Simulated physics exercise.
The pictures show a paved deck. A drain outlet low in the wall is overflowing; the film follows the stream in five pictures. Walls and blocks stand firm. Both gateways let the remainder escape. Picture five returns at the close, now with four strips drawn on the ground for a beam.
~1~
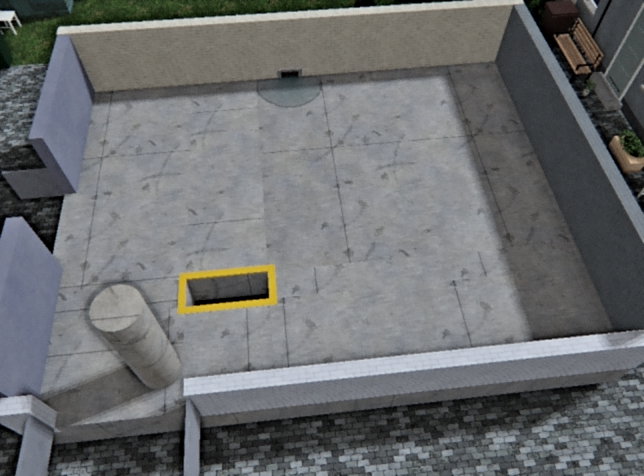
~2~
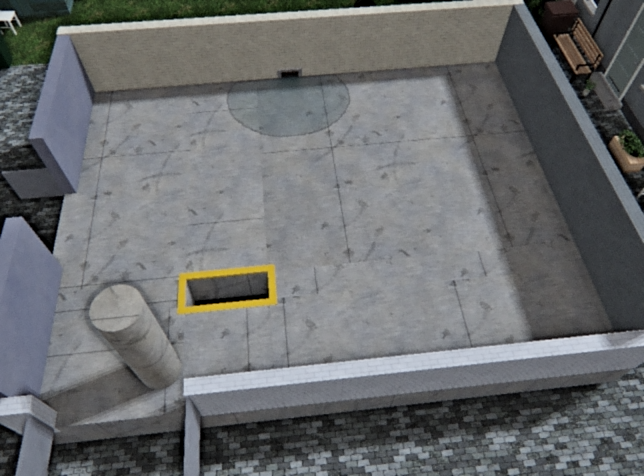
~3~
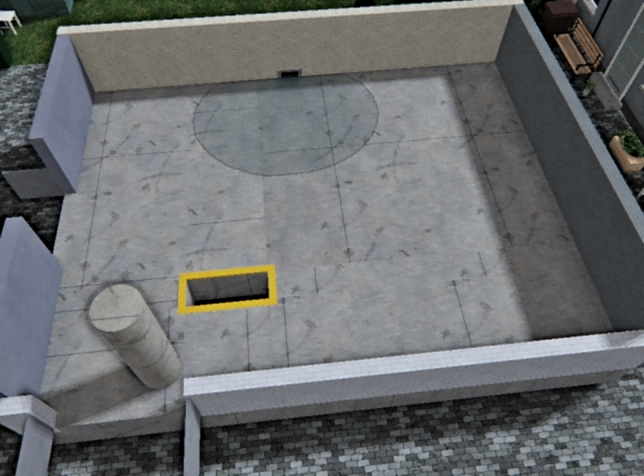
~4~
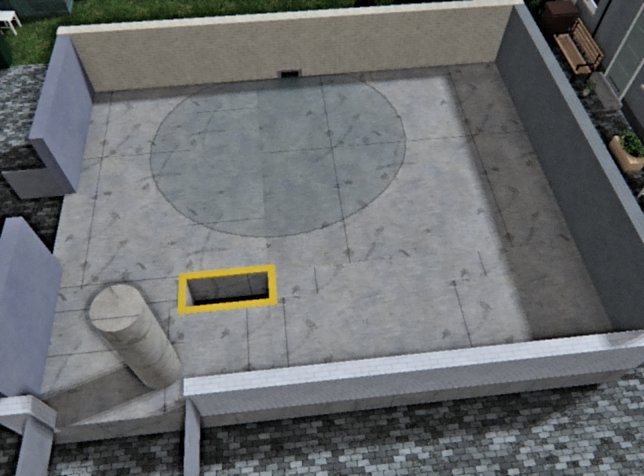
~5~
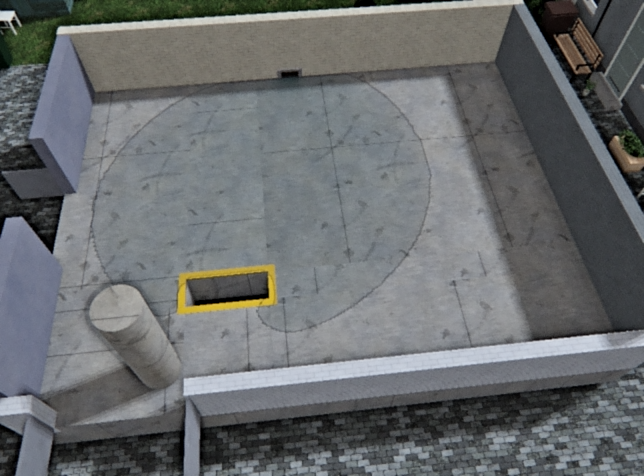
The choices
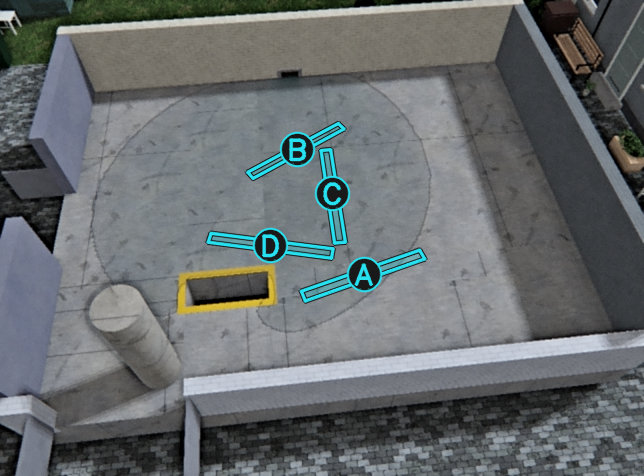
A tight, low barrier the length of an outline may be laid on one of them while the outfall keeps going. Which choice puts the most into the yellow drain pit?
Best: A.
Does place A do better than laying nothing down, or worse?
Better.
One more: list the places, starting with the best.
The order is A, C, B, D.
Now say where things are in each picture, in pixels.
Outfall at (290, 73); yellow drain pit at (227, 289); open gate at (127, 404); open gate at (70, 229); water covers 2 % of the ground and shows as far out as (307, 100); yellow drain pit still dry.
Water covers 6 % of the ground and shows as far out as (292, 133); yellow drain pit still dry.
Water covers 14 % of the ground and shows as far out as (248, 169); yellow drain pit still dry.
Water covers 26 % of the ground and shows as far out as (216, 225); yellow drain pit still dry.
Water covers 43 % of the ground and shows as far out as (302, 323); yellow drain pit taking water.
On the marked copy, A from (303, 296) to (422, 254); B from (250, 175) to (341, 126); C from (339, 242) to (325, 150); D from (209, 237) to (332, 253).
With A, about 49 % of the stream runs into the yellow drain pit, about 47 % out by the gates.
With B, about 17 % of the stream runs into the yellow drain pit, about 78 % out by the gates.
With C, about 33 % of the stream runs into the yellow drain pit, about 62 % out by the gates.
With D, about 9 % of the stream runs into the yellow drain pit, about 85 % out by the gates.
